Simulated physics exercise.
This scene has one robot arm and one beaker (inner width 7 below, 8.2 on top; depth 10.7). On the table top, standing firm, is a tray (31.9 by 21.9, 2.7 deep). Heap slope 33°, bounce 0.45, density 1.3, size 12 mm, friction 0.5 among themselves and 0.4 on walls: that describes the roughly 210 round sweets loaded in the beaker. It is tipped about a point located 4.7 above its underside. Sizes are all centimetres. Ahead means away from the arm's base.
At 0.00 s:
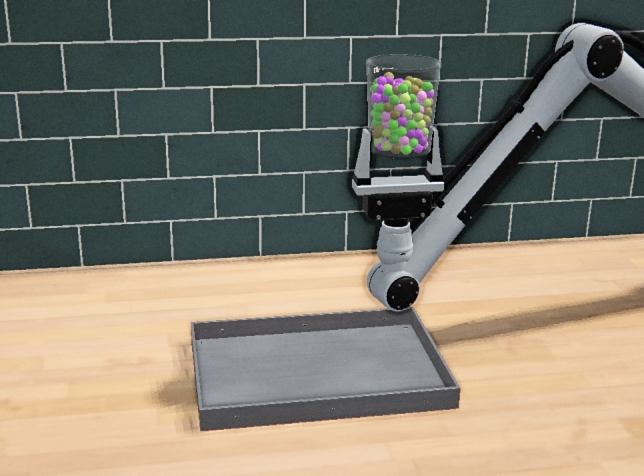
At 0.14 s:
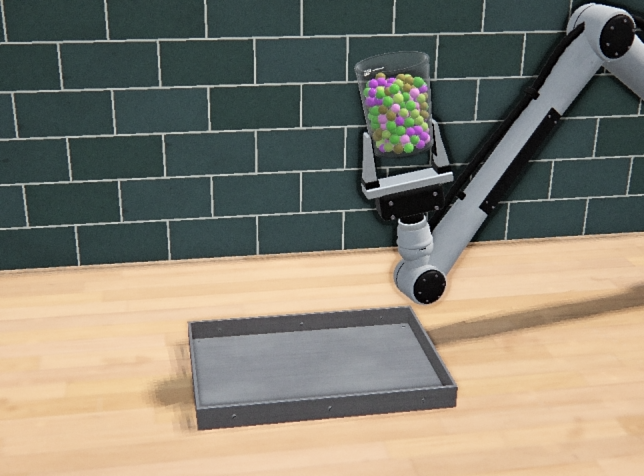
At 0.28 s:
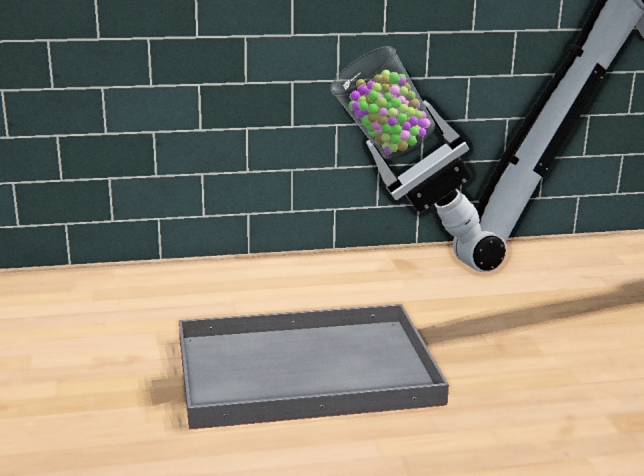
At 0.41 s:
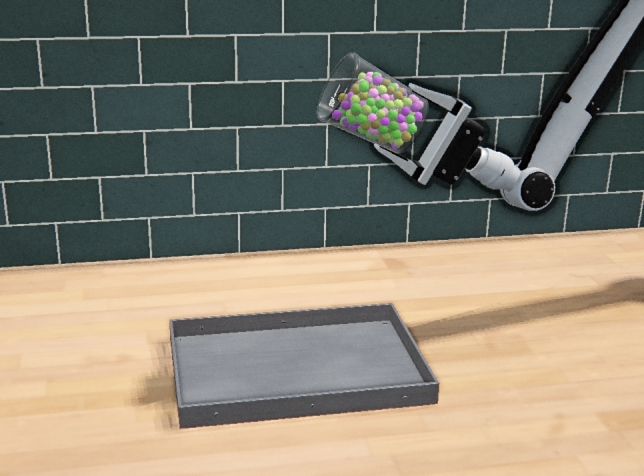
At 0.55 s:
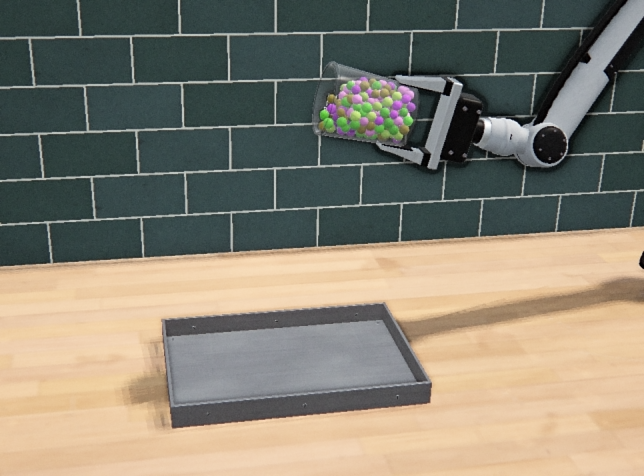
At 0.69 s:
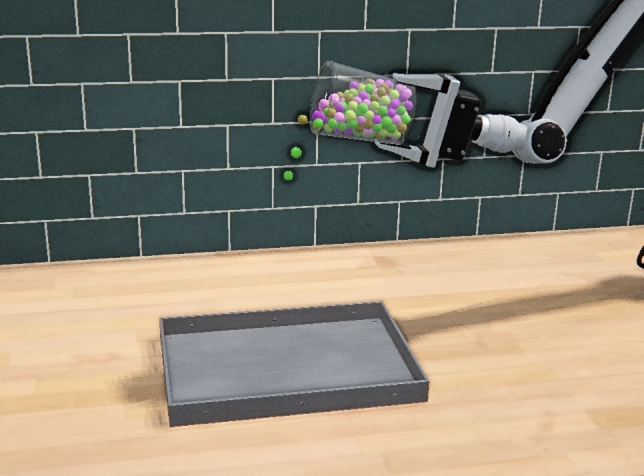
The footage shows a robot arm holding a clear beaker of colourful round sweets above a grey tray, tilting it leftward until it lies nearly on its side, as a few sweets leave the rim and drop through the air.
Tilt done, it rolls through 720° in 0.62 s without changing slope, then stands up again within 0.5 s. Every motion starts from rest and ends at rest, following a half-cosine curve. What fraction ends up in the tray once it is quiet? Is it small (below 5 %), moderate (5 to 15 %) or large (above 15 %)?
Moderate.
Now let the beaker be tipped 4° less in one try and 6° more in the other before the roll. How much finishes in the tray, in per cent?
About 5 and 15 per cent.
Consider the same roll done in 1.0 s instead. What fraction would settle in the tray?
Then roughly 20 %.
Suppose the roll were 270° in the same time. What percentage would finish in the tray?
Roughly 10 percent, then.
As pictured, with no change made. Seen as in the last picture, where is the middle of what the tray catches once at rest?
Roughly at pixel (230, 369).
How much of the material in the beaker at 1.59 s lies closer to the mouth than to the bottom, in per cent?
I'd put it at some 40 per cent.
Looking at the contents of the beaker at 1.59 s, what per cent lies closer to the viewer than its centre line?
Share noted: Close to 50 per cent.
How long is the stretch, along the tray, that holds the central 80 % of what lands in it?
That stretch is around 12 cm long.
After 1.14 s, tipped 77°, highest piece 40 above the table; 194 in the beaker, 5 in the tray, 9 in flight or on a rim.
After 1.59 s, tipped 32°, highest piece 39 above the table; 186 in the beaker, 12 in the tray, 2 on the table or floor, 8 in flight or on a rim.
After 2.01 s, upright, highest piece 41 above the table; 186 in the beaker, 19 in the tray, 3 on the table or floor.
After 2.71 s, upright, highest piece 41 above the table; 186 in the beaker, 19 in the tray, 3 on the table or floor.
At rest, 186 in the beaker, 19 in the tray, 3 on the table or floor. That is 9 % in the tray.
